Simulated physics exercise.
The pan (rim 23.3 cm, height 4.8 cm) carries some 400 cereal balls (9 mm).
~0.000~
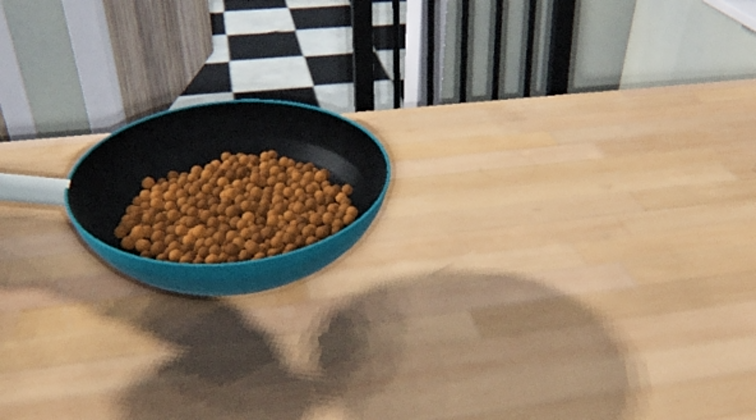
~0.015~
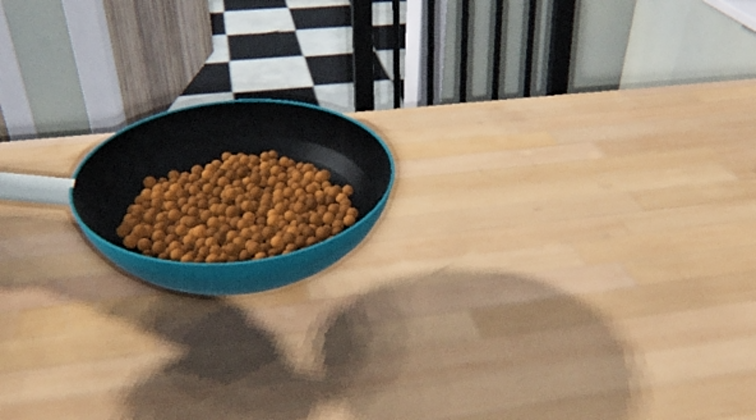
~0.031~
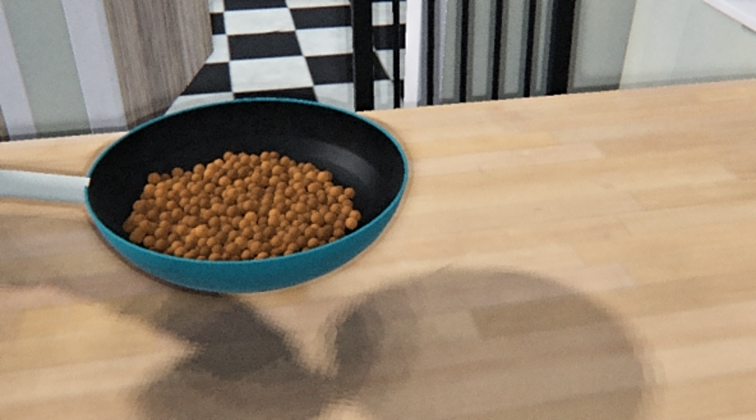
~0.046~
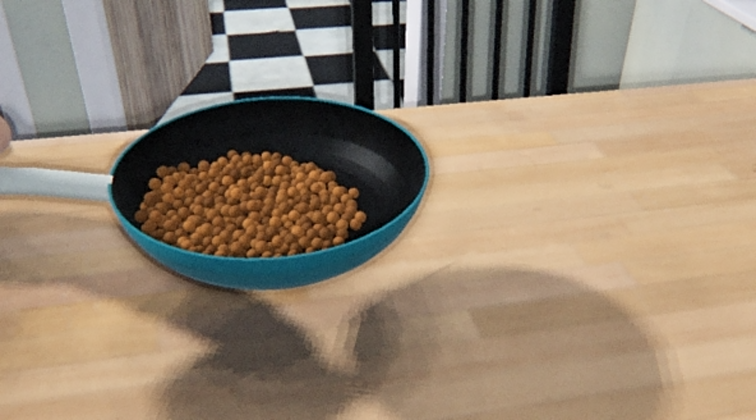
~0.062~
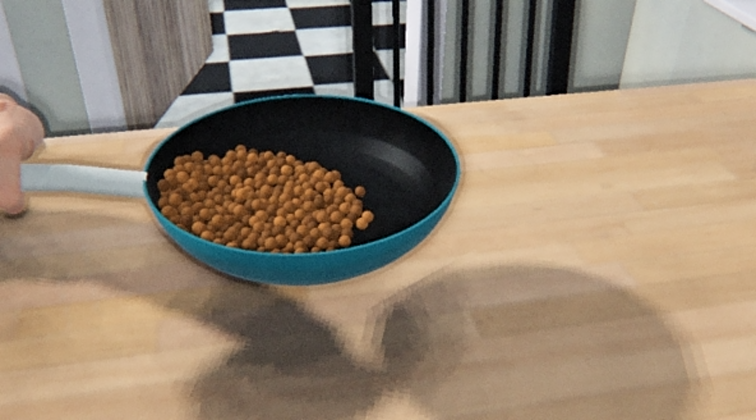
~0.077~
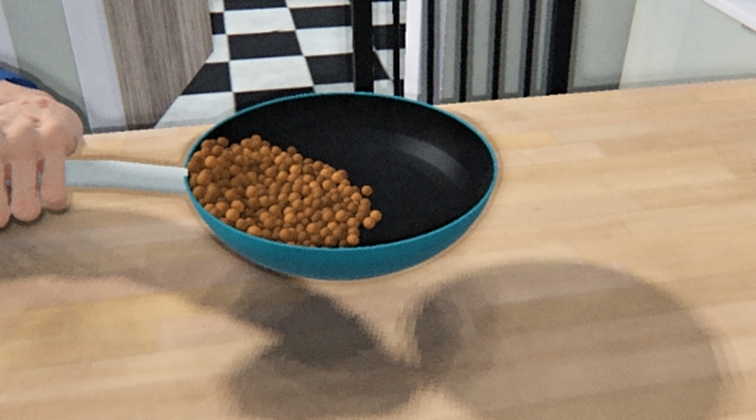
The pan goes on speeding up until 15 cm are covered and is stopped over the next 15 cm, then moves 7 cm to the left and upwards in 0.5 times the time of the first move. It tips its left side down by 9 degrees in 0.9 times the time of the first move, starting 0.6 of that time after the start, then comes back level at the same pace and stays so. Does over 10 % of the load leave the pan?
The loss is past the threshold.
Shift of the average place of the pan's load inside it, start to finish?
About 1.0 cm.
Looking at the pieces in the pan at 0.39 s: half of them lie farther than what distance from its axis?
About 5.5 cm.
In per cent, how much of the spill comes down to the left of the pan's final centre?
I'd say close to 0 in a hundred.
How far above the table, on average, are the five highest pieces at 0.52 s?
Roughly 34 cm above the table.
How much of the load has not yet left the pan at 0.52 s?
About 75 percent.
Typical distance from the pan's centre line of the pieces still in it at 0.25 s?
It works out to about 8.5 centimetres.
After 0.25 s, tilt 9 degrees; pan 85 %, in the air 15 %; middle of all pieces near (695, 104).
After 0.39 s, tilt 3 degrees; pan 70 %, in the air 25 %; middle of all pieces near (730, 64).
After 0.52 s, tilt 0 degrees; fallen right of where it stops 15 %, pan 75 %, in the air 10 %; middle of all pieces near (632, 105).
Then, at 0.65 s, tilt 0 degrees; fallen right of where it stops 20 %, pan 75 %; middle of all pieces near (586, 113).
In the end, at 1.0 s, fallen right of where it stops 25 %, pan 75 %.
